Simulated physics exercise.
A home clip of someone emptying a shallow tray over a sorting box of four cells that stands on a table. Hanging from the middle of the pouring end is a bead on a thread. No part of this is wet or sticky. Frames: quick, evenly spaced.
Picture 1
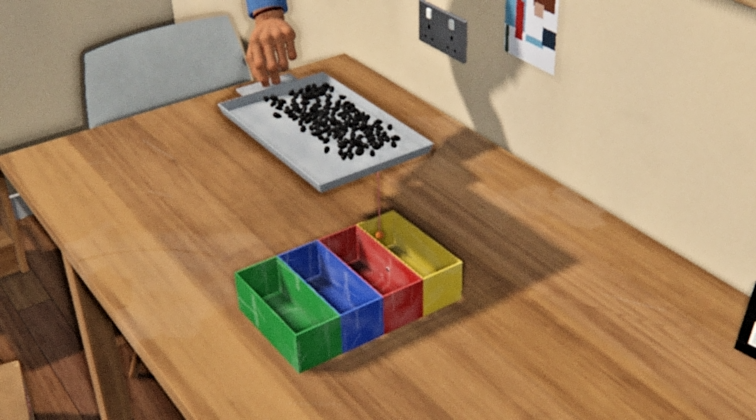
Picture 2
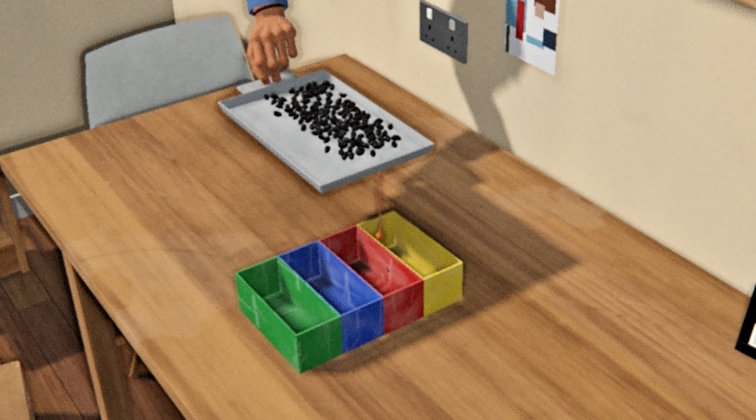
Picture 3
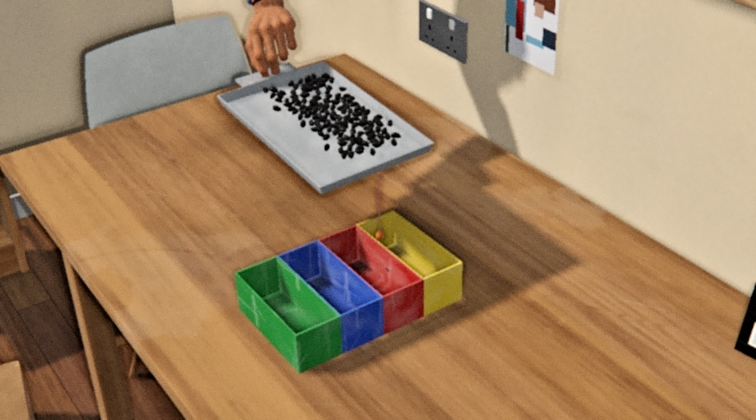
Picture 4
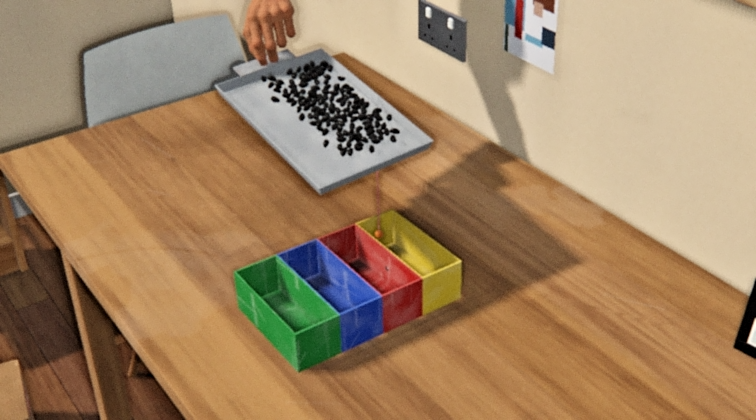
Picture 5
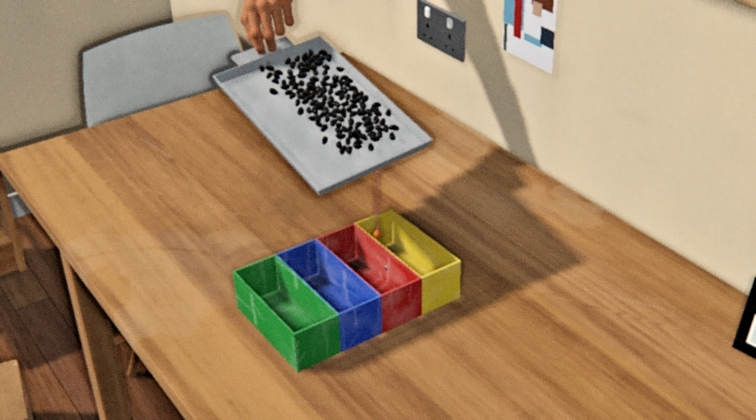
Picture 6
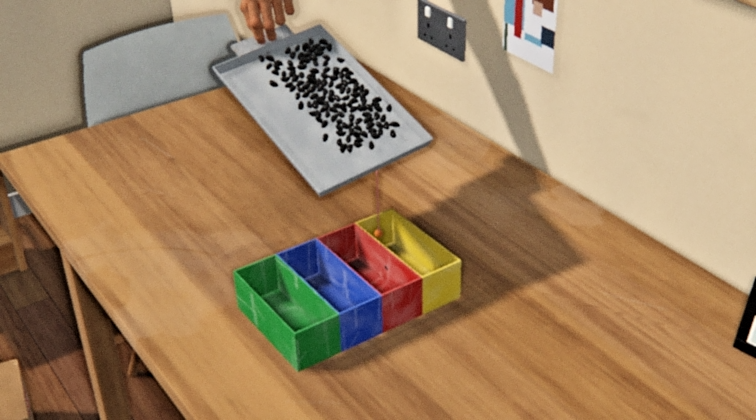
In this clip, a hand at the far end of a shallow gray tray of black beans gradually raises that end, tilting the tray toward a box with green, blue, red and yellow cells on a wooden table.
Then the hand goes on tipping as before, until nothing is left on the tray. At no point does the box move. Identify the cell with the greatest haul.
Greatest haul: Blue.
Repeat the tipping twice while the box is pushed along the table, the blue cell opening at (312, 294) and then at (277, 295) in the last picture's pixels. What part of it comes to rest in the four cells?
Result: 100 % and 90 %.
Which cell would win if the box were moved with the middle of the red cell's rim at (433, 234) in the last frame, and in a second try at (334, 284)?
Green first, the red one second.
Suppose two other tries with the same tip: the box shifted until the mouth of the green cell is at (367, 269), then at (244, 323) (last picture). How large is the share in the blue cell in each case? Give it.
About 10 per cent first, then about 0 per cent.
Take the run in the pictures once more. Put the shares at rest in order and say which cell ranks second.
The answer is the red cell.
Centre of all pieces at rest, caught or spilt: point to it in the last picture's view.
Around (343, 309), give or take.
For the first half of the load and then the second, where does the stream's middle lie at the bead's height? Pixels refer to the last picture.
At (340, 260) for the first part, then at (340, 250) for the others.
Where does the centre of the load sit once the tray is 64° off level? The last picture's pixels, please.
Near (339, 176).
Just after the last frame, tray tipped steeply; the larger part on the tray; just a few in the blue cell; just a few in the red cell; roughly a quarter falling or outside the box.
A moment on, tray tipped past a quarter turn; just a few on the tray; roughly two thirds in the blue cell; roughly a quarter in the red cell; just a few in the green cell; about a tenth falling or outside the box.
Further on, tray tipped past a quarter turn; roughly two thirds in the blue cell; roughly a third in the red cell; just a few in the green cell; just a few in the yellow cell; just a few falling or outside the box.
When it is over, tray tipped past a quarter turn; roughly two thirds in the blue cell; roughly a third in the red cell; just a few in the green cell; just a few in the yellow cell; just a few outside the box.
